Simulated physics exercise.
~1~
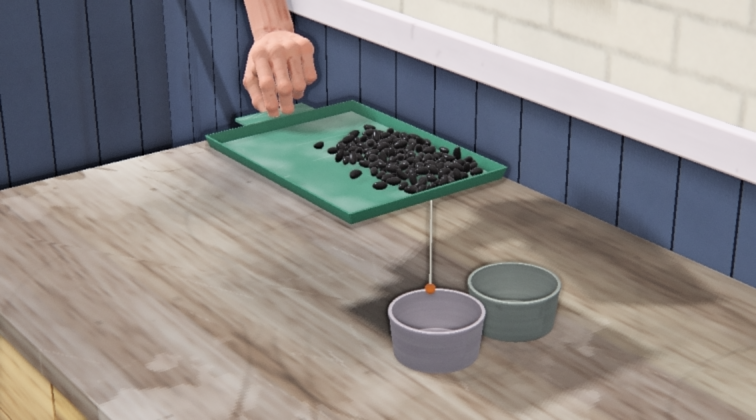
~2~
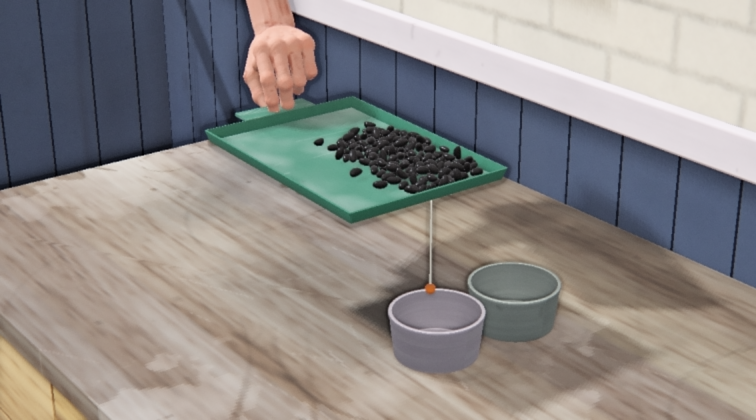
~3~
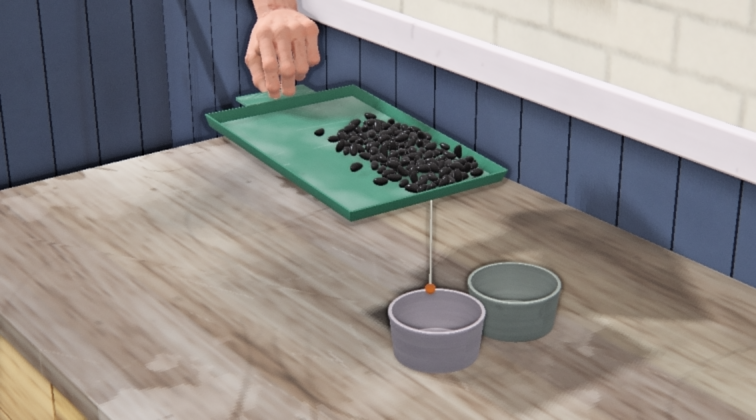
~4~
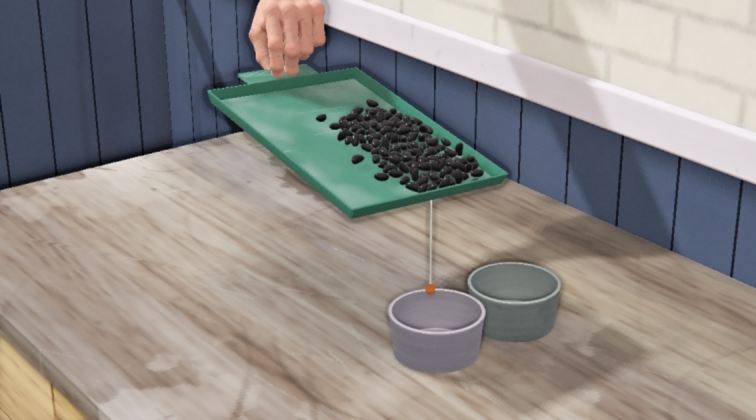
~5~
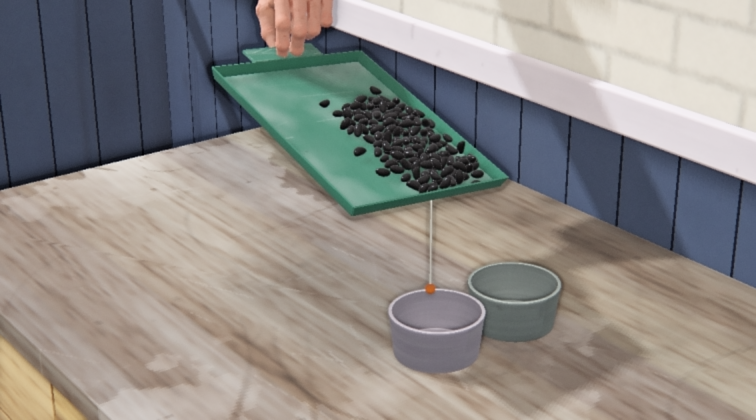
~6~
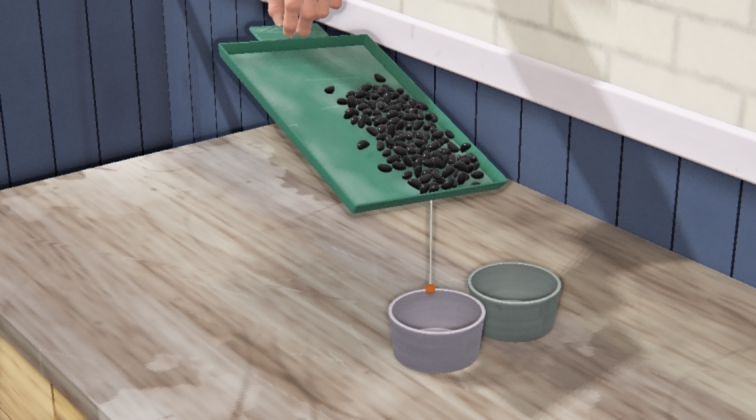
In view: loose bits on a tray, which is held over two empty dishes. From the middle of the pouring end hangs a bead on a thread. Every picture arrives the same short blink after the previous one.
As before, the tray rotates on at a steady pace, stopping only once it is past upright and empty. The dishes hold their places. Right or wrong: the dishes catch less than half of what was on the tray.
Wrong - they catch more than half.
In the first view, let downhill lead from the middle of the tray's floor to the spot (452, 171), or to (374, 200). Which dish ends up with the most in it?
I'd say the one to the right first, then the one to the left.
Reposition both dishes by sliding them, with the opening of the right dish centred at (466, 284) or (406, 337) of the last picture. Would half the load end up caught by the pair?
Taking the tries in order: A minor share, followed by a minor share.
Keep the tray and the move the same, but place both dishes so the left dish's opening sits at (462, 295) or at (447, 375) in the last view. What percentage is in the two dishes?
Roughly 70 per cent, then roughly 0 per cent.
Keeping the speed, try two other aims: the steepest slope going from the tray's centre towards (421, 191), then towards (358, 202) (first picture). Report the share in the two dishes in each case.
Roughly 50 percent, then 20 percent.
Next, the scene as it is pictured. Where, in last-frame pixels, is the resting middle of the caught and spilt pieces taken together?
Close to (505, 322), more or less.
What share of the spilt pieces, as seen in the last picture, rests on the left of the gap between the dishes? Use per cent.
Estimate: Near 10 per cent.
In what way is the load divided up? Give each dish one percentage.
Roughly 20 in a hundred end in the left dish and roughly 60 in a hundred in the right dish.
Just after the last frame, tray tipped steeply; almost all on the tray; just a few in the right dish; just a few in the air.
A moment on, tray tipped past a quarter turn; roughly a third on the tray; about a tenth in the left dish; roughly a quarter in the right dish; about a tenth outside both; roughly a third in the air.
Further on, tray tipped past a quarter turn; roughly a quarter in the left dish; roughly two thirds in the right dish; roughly a quarter outside both.
When it is over, tray tipped past a quarter turn; roughly a quarter in the left dish; roughly two thirds in the right dish; roughly a quarter outside both.
